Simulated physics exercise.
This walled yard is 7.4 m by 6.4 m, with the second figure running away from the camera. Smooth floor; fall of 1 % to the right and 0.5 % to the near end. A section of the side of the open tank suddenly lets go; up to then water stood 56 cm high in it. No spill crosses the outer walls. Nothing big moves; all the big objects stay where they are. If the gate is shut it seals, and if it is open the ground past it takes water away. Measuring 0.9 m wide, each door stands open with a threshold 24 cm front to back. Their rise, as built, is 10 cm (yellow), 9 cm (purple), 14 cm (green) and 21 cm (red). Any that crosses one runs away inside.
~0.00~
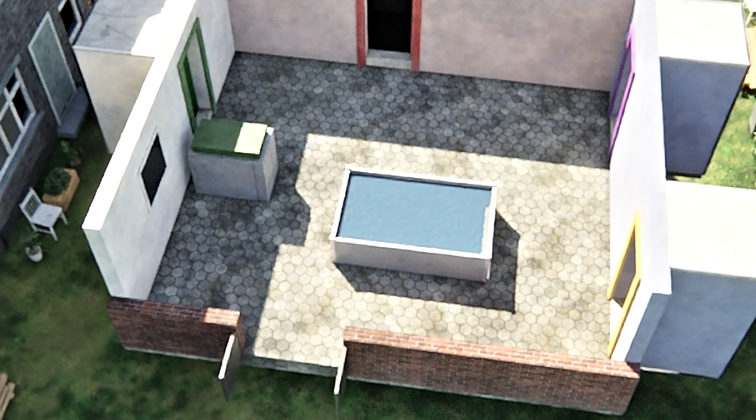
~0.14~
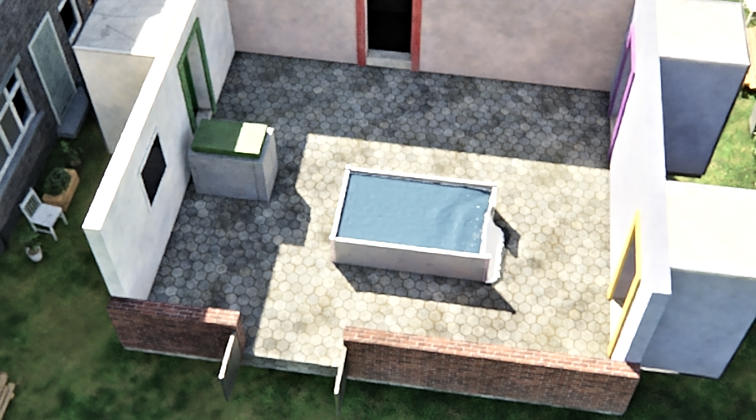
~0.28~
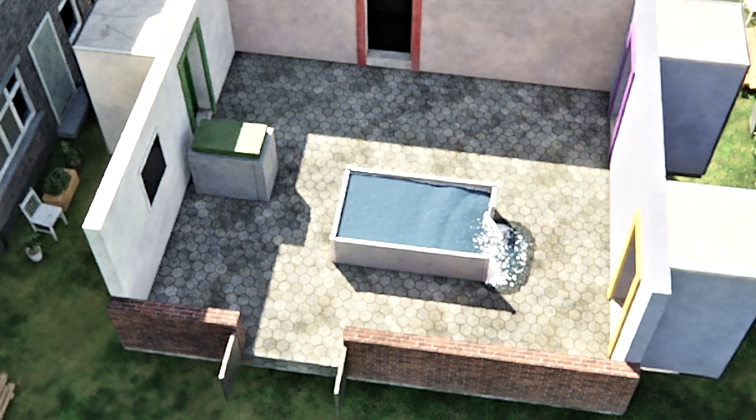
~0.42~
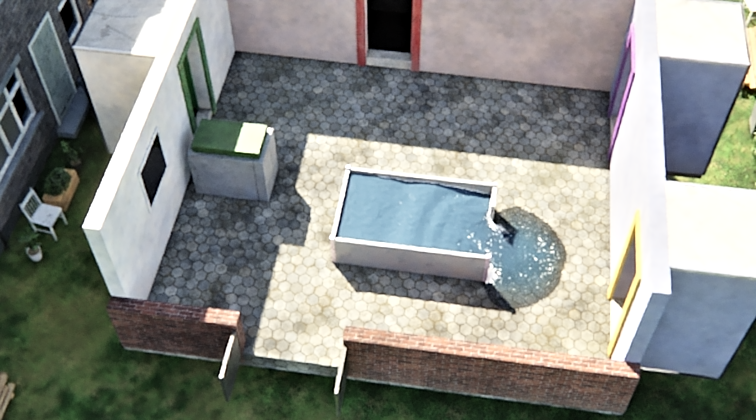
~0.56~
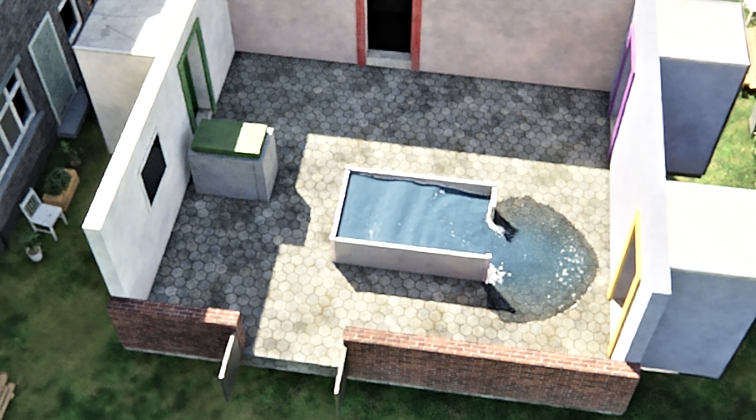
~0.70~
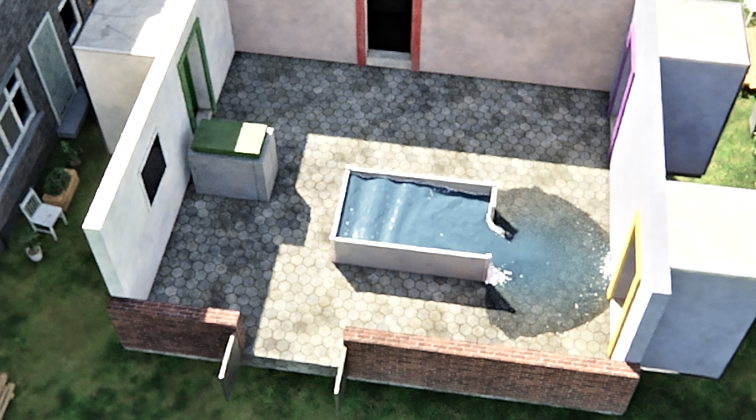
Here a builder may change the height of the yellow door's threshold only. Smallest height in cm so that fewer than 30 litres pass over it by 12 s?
I would say 20 cm.
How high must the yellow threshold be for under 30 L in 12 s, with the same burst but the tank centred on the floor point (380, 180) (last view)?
Some 11.0 cm.
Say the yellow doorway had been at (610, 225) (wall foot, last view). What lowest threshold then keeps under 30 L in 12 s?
You'd want it roughly 17 cm high.
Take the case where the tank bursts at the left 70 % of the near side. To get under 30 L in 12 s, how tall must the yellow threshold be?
In that case you'd want it roughly 10.5 cm high.
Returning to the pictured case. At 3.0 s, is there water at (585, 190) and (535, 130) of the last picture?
In that order: Under water, under water.
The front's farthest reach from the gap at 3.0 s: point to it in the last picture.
(610, 95).
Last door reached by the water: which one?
The answer is the green door.
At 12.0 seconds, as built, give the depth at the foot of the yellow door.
It comes to about 7.5 centimetres deep.
After 1.4 s water covers 15 % of the floor, deepest (32 cm) near (490, 266); 22 cm at the yellow door, 11 litres in over its 10 cm threshold.
After 3.0 s water covers 25 % of the floor, deepest (32 cm) near (611, 389); 22 cm at the yellow door, 108 litres in over its 10 cm threshold.
After 12.0 s water covers 95 % of the floor, deepest (8 cm) near (611, 389); 8 cm at the yellow door, 190 litres in over its 10 cm threshold.
At the yellow door as built, the water arrived by 0.9 s and peaked near 23 cm at 2.0 s.
Run again over the same 12 s with other heights there, 58 litres in over 17 cm, 10 litres over 23 cm. The limit of 30 litres is kept from about 20 cm up.
